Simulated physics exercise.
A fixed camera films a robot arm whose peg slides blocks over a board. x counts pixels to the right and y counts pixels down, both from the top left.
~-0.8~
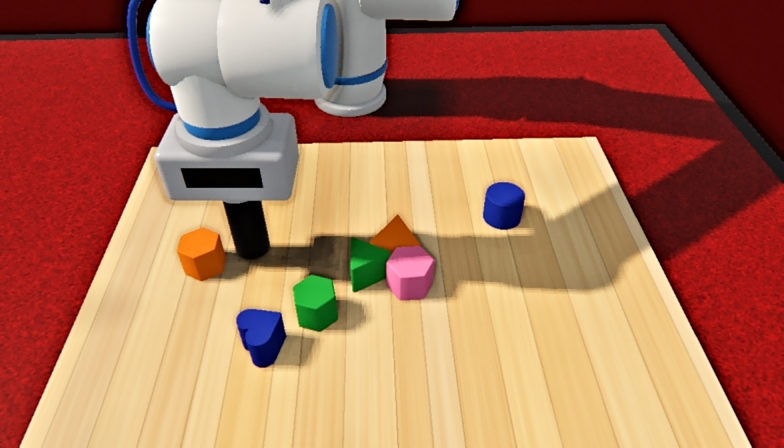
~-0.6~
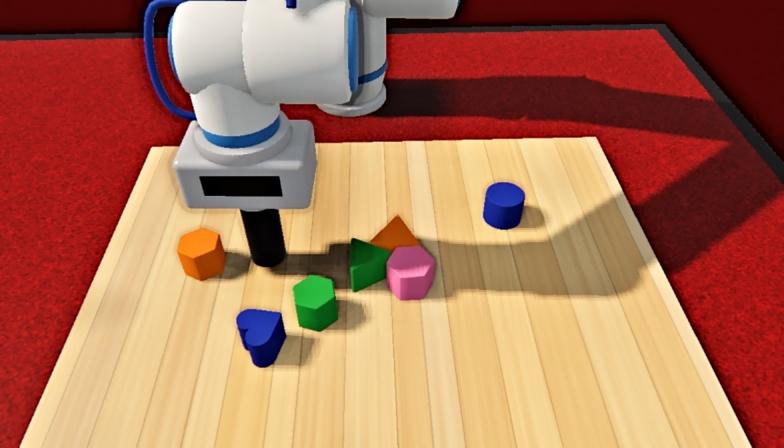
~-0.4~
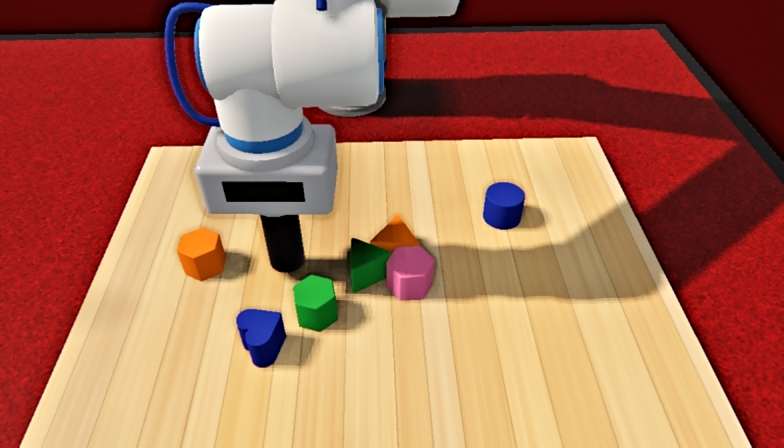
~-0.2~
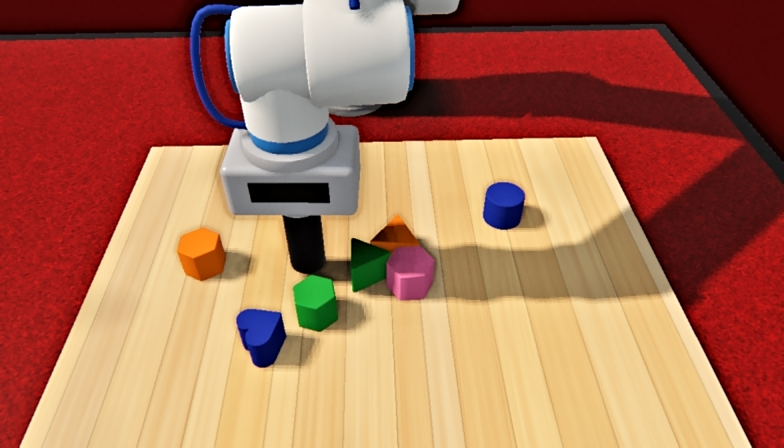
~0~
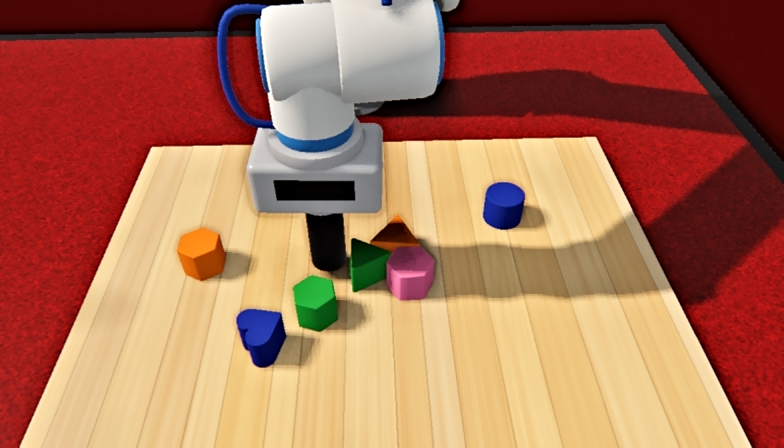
A pale wooden board lies on a red surface, seen from a fixed, raised viewpoint facing a white robot arm. An orange block sits left, a blue heart-shaped one and a green six-sided one nearer, green and orange triangular blocks beside a pink one centrally, and a blue cylinder right. The arm slides its black peg steadily rightward, close to the green triangular block, while every block stays still.
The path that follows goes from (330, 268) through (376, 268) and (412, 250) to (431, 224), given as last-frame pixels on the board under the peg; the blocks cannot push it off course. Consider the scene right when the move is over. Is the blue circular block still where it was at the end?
Yes - that is the case.
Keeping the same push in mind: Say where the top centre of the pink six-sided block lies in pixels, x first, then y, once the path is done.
The answer is (448, 273).
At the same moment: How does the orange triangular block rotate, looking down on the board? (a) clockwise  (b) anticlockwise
The answer is a.
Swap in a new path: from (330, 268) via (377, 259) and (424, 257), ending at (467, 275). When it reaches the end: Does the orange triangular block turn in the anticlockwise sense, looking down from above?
No.
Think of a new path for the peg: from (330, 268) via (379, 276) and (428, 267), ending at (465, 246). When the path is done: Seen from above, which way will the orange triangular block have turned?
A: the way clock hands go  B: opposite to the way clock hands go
The answer is B.
The first path, step by step. One third of the way, peg at (376, 258); green triangular block at (407, 253); orange triangular block at (402, 227), turned 20° clockwise; pink six-sided block at (442, 271), turned 35° clockwise.
Two thirds of the way, peg at (413, 240); green triangular block at (434, 245), turned 35° clockwise; orange triangular block at (427, 207), turned 15° clockwise; pink six-sided block at (448, 273), turned 45° clockwise.
At the end, peg at (432, 214); green triangular block at (434, 245), turned 35° clockwise; orange triangular block at (448, 184), turned 30° clockwise; pink six-sided block at (448, 273), turned 45° clockwise; blue circular block in place.
